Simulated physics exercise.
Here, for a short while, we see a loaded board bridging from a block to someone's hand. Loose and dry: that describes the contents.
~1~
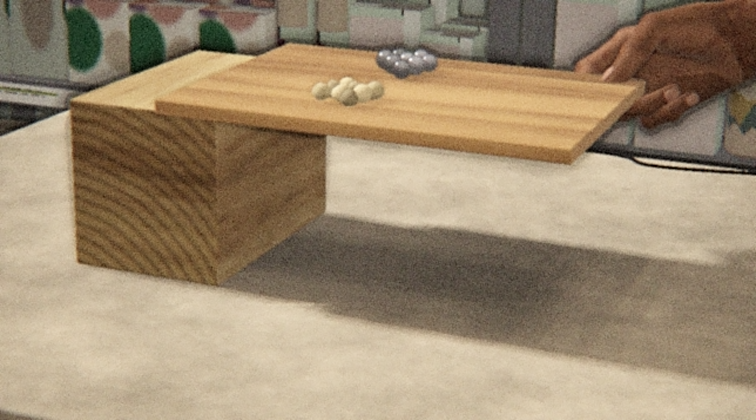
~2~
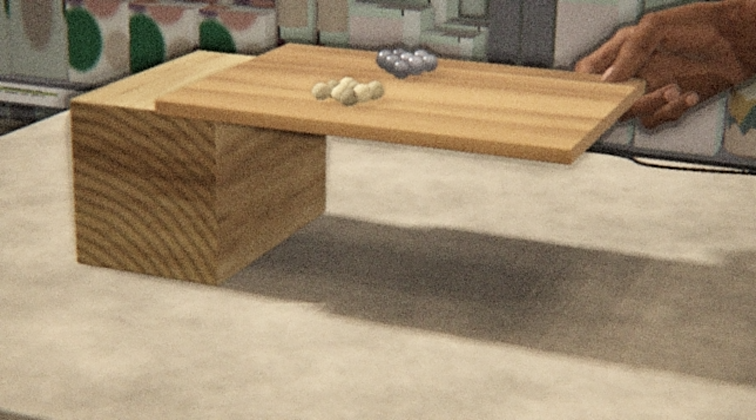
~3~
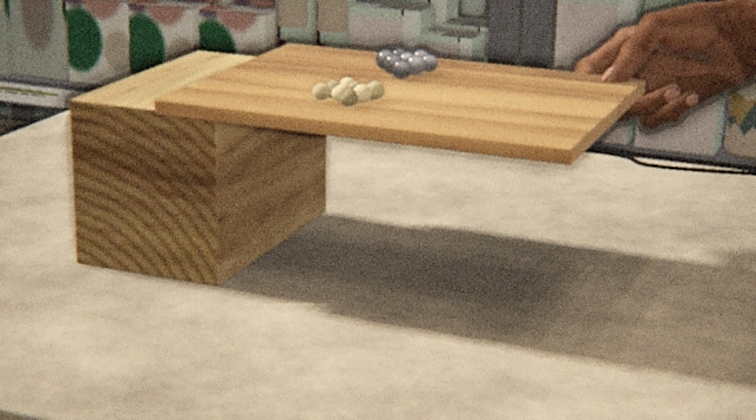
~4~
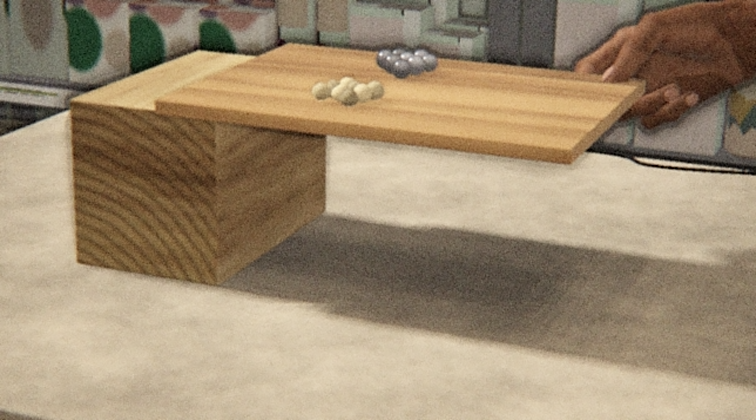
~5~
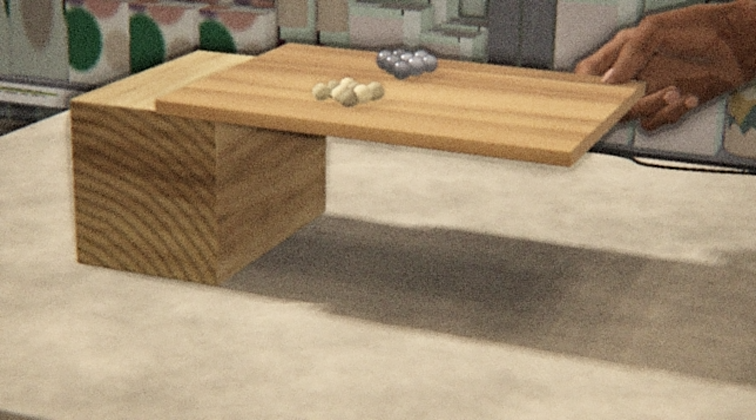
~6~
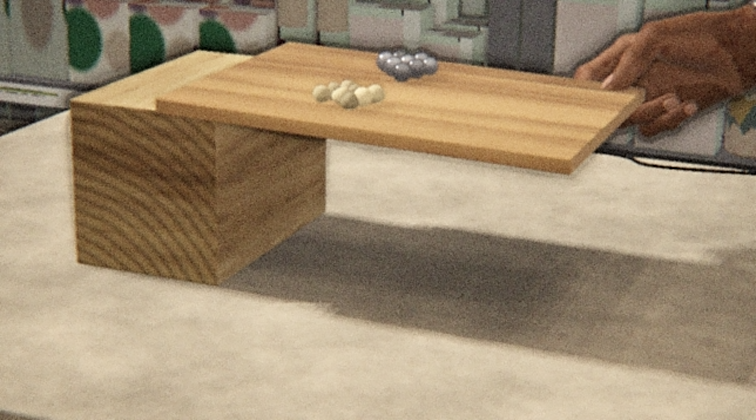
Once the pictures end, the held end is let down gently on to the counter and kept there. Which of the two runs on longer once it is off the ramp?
Ends up farther out: The farthest one.
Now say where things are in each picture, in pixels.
The first frame shows held end of the board (561, 152), level; block (207, 160), nearly half as high as the board is long; near portion (355, 90), a few macadamia nuts; far portion (407, 62), a few steel balls.
The second frame shows held end of the board (561, 152), level; far portion (407, 62).
The third frame shows held end of the board (561, 152), level; near portion (355, 90).
The fourth frame shows held end of the board (561, 152), level; far portion (407, 62).
The fifth frame shows held end of the board (561, 154), level; near portion (342, 93).
The sixth frame shows held end of the board (561, 162), down by 1°; block (207, 160); near portion (356, 93), not moving; far portion (408, 64), not moving.
Then, 0.29 s later than the last frame, board sloping at 10°; near portion every one still on the board; far portion every one still on the board.
Then, 0.65 s later than the last frame, board sloping at 23°; near portion every one still on the board; far portion mostly at the foot of the board.
Then, 1.04 s later than the last frame, board resting at 30°; near portion mostly less than half a board's length out; far portion mostly one to two board lengths out.
When it is over, board resting at 30°; near portion mostly up to a board's length out; far portion mostly more than two board lengths out, the larger part gone off the counter; the far portion has gone farther.
